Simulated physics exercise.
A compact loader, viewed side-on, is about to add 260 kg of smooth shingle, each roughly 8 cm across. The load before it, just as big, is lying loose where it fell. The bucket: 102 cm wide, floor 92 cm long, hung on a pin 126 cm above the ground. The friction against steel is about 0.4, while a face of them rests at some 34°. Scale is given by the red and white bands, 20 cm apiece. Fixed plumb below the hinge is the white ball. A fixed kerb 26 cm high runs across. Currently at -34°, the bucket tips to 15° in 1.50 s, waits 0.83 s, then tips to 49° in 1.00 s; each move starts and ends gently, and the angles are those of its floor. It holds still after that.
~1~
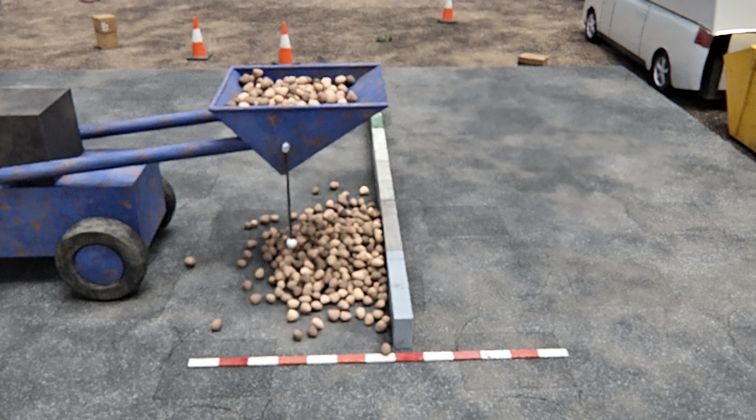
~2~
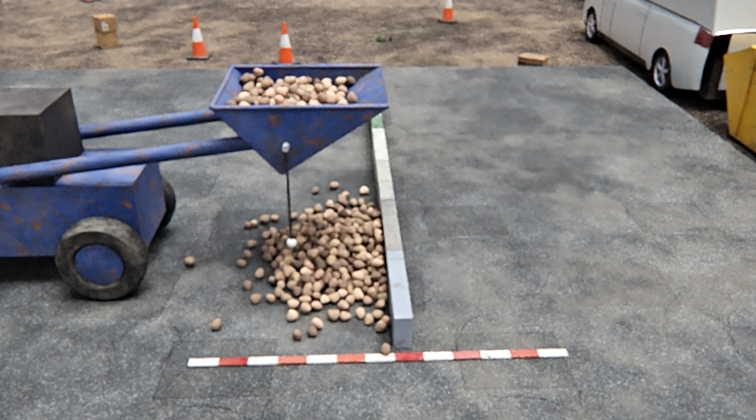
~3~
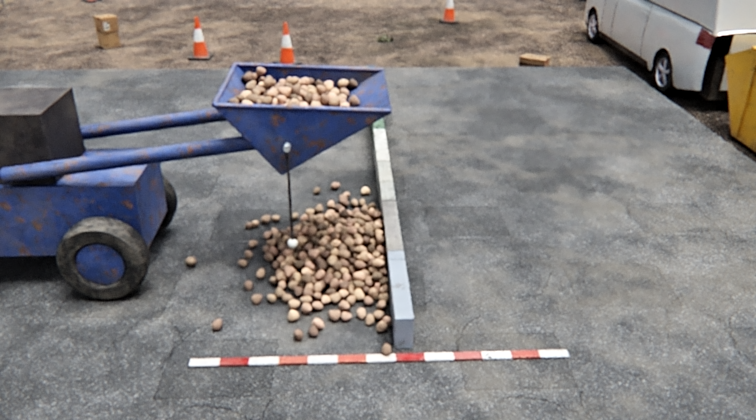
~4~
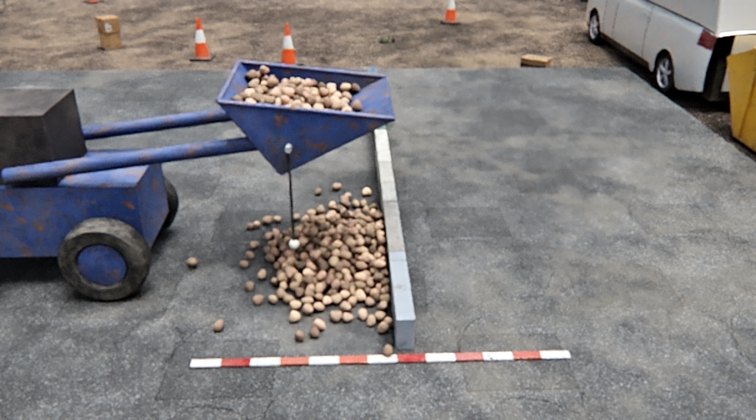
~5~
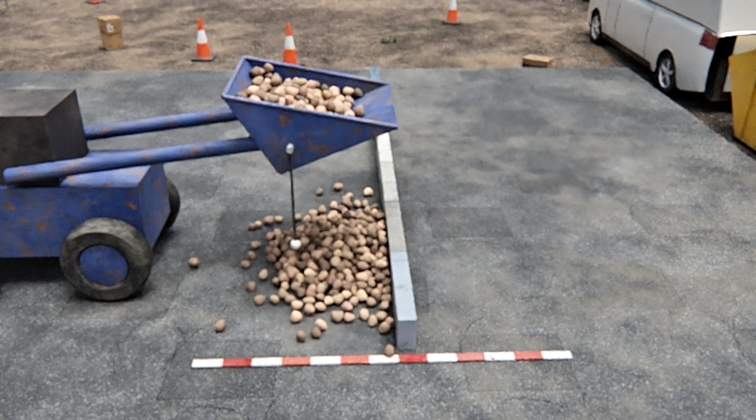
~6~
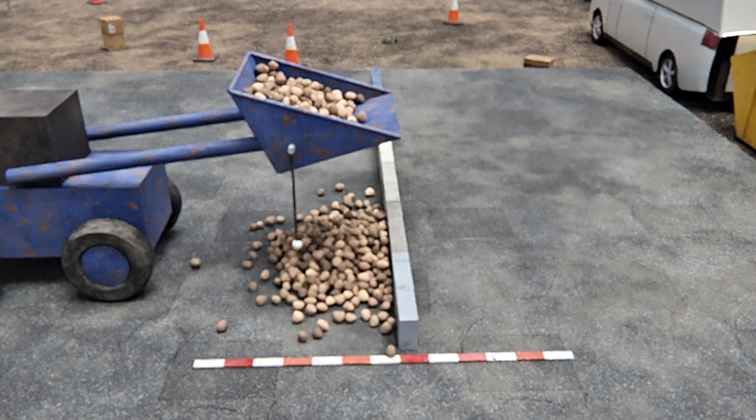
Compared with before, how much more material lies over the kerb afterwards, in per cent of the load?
Some 70 per cent of a load more.
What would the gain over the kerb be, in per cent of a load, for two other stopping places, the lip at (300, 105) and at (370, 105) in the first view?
Some 0 percent first and 50 percent second.
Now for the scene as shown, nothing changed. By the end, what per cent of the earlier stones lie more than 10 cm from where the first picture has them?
Near 0 per cent, I reckon.
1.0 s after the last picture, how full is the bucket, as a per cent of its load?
It holds some 95 percent.
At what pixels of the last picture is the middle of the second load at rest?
Roughly at (429, 250) in the last picture.
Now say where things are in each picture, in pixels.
In the first frame, the bucket is at -34°, its lip at (388, 105); the top of the load is at (270, 84). The earlier load is highest near (346, 238), 20 cm above ground level, 100 % on this side of the kerb.
The second frame shows lip at (389, 107), floor tilted -33°, highest stones at (271, 83).
The third frame shows lip at (391, 111), floor tilted -31°, highest stones at (270, 83).
In the fourth frame, the bucket is at -27°, its lip at (395, 119); the top of the load is at (268, 81).
In the fifth frame, the bucket is at -22°, its lip at (398, 127); the top of the load is at (261, 78).
In the sixth frame, the bucket is at -17°, its lip at (400, 137); the top of the load is at (266, 75).
Then, 0.5 s after the last picture the floor is at 7°; in per cent of one load, 100 in the bucket, 100 on this side of the kerb; the foremost stones are at (385, 255).
Then, 1.0 s after the last picture the floor is at 15°; in per cent of one load, 97 in the bucket, 103 on this side of the kerb; the foremost stones are at (392, 151).
Then, 3.2 s after the last picture the floor is at 49°; in per cent of one load, 0 in the bucket, 130 on this side of the kerb, 70 over the kerb; the foremost stones are at (556, 244).
Then, 5.8 s after the last picture the floor is at 49°; in per cent of one load, 0 in the bucket, 130 on this side of the kerb, 70 over the kerb; the foremost stones are at (556, 244). Net gain over the kerb, 70.
